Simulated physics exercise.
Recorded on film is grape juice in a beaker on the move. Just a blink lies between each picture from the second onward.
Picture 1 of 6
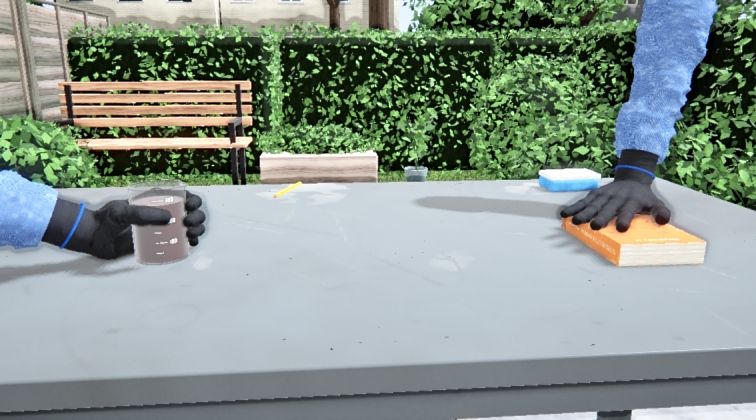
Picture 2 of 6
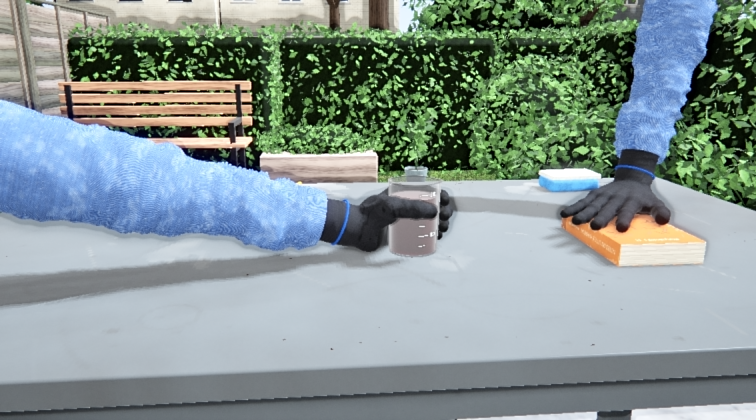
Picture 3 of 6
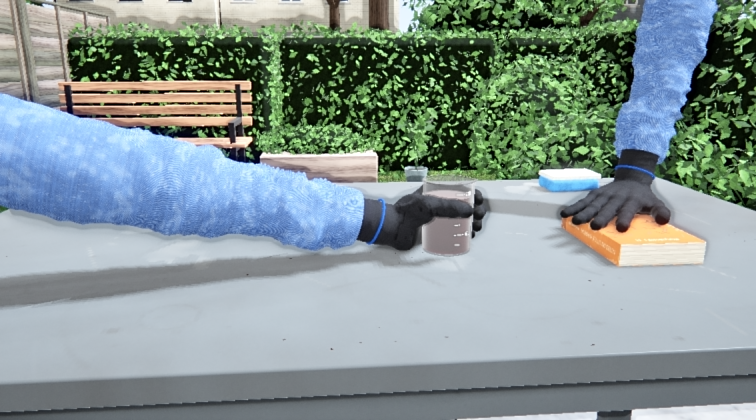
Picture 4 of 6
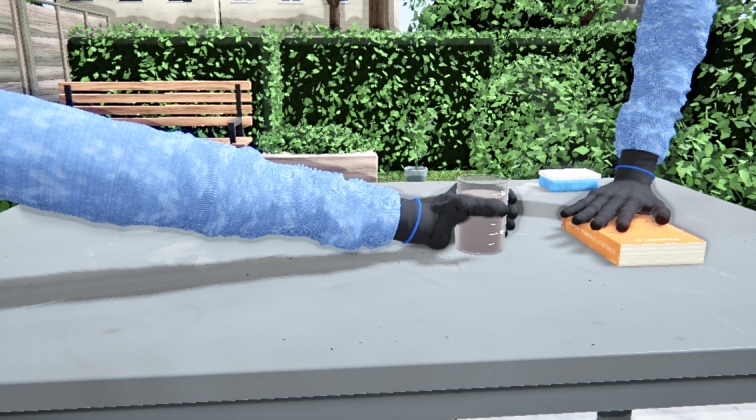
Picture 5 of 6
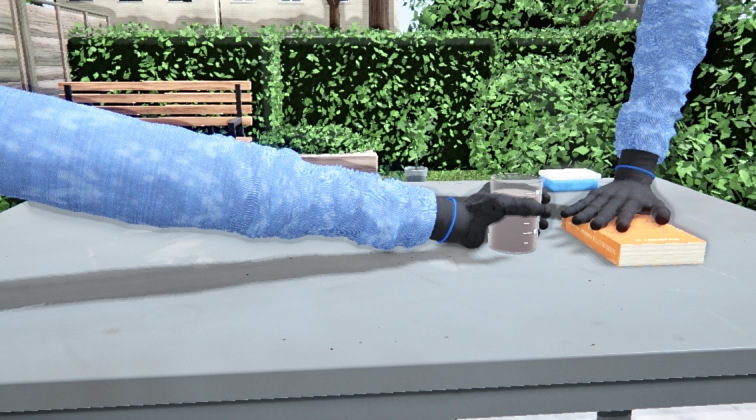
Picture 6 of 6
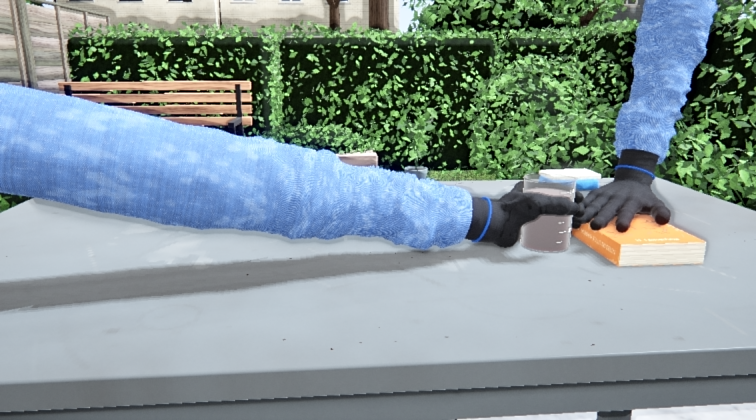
A clear beaker of brownish-purple juice, gripped by a black-gloved hand in a fuzzy blue sleeve, starts at the left of a grey outdoor table, seen from the front by a still camera. Behind are a wooden bench and green hedge; at right another gloved hand presses an orange book near a blue-and-white sponge. The hand moves the beaker rightward across the tabletop, up beside the book.
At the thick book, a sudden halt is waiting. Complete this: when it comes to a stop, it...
When it stops, it loses some.
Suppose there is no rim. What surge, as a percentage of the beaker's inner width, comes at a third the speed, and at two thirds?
Roughly 20 and 40 percent.
Soon after, the beaker meets the thick book.
Later, the grape juice surges up the wall; some has gone over its rim.
In the end, the beaker stands at the thick book; some has gone over its rim.
